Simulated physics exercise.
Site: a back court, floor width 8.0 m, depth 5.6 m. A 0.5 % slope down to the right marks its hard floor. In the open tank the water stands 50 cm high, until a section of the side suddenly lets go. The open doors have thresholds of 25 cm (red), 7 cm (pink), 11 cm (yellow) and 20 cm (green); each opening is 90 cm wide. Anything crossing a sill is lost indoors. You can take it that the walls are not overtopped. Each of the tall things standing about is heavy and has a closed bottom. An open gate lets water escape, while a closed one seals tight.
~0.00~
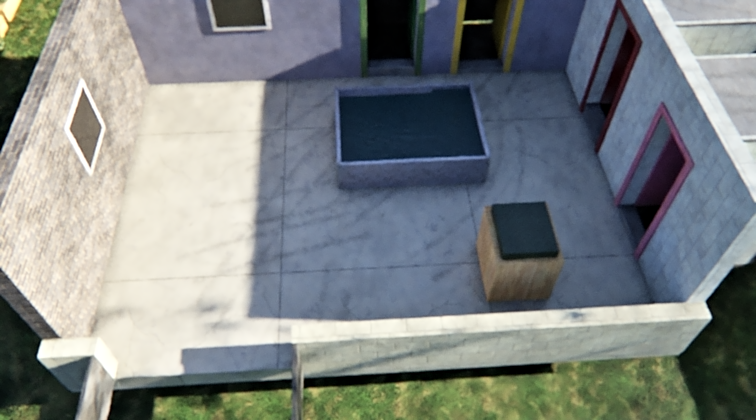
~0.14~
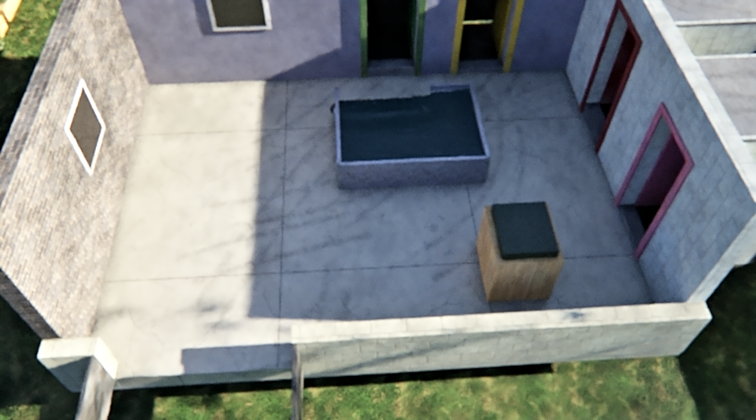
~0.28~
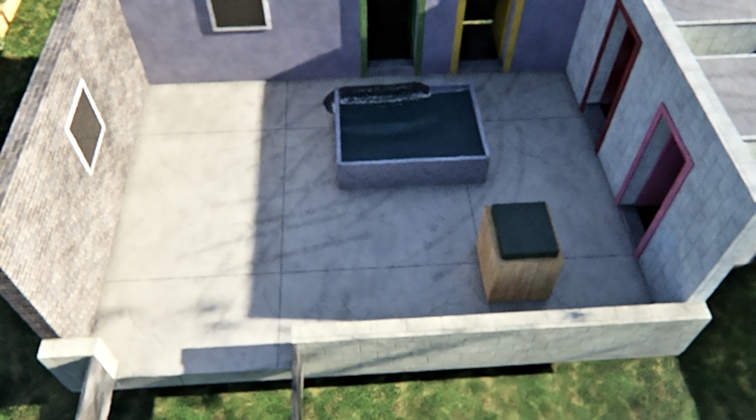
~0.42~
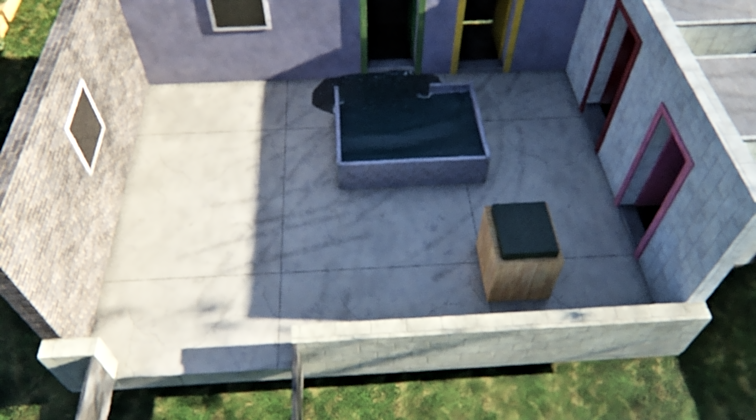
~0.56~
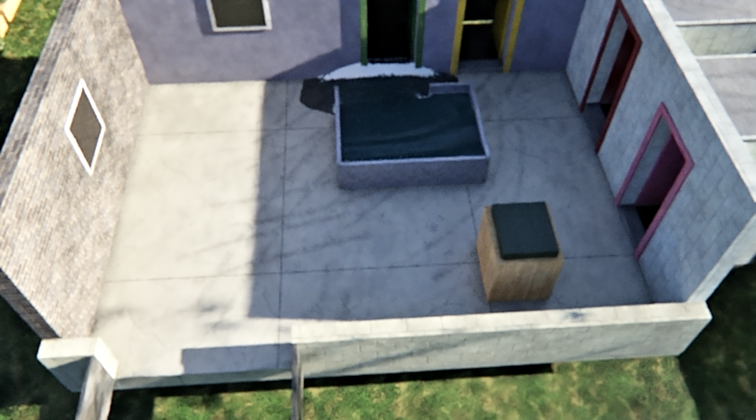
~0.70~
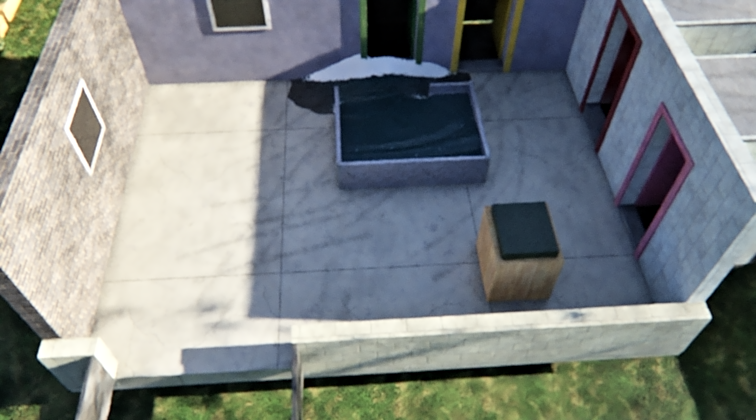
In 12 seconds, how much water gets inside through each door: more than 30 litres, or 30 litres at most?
After that time: The red door, 30 litres at most; the pink door, 30 litres at most; the yellow door, 30 litres at most; the green door, more than 30 litres.
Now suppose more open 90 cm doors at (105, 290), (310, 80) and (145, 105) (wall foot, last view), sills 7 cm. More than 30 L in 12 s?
So, in the order given, it's shy of the mark, then beyond the mark, then beyond the mark.
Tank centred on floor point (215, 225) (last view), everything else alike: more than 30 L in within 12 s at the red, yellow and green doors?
Red: Within limit; yellow: Within limit; green: Within limit.
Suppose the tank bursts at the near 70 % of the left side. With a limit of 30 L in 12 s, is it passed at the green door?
Against the limit, green does not exceed it.
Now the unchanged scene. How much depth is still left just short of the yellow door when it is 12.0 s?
Roughly 2.5 centimetres.
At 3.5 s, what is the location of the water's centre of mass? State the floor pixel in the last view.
Close to (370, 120) in the last picture.
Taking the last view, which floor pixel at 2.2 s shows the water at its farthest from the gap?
About pixel (150, 85).
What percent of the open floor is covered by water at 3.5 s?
Roughly 35 percent.
After 1.4 s water covers 10 % of the floor and is deepest (40 cm) near (379, 76); red door not reached, pink door not reached, yellow door 7 cm at the sill, 0 L in, green door 37 cm at the sill, 69 L in.
After 2.2 s water covers 25 % of the floor and is deepest (32 cm) near (379, 76); red door not reached, pink door not reached, yellow door 7 cm at the sill, 0 L in, green door 29 cm at the sill, 133 L in.
After 3.5 s water covers 35 % of the floor and is deepest (19 cm) near (158, 91); red door 12 cm at the sill, 0 L in, pink door not reached, yellow door 7 cm at the sill, 0 L in, green door 18 cm at the sill, 156 L in.
After 7.0 s water covers 75 % of the floor and is deepest (10 cm) near (556, 70); red door 7 cm at the sill, 0 L in, pink door 4 cm at the sill, 0 L in, yellow door 4 cm at the sill, 0 L in, green door 10 cm at the sill, 157 L in.
After 12.0 s water covers 95 % of the floor and is deepest (8 cm) near (607, 208); red door 5 cm at the sill, 0 L in, pink door 7 cm at the sill, 0 L in, yellow door 3 cm at the sill, 0 L in, green door 5 cm at the sill, 157 L in.
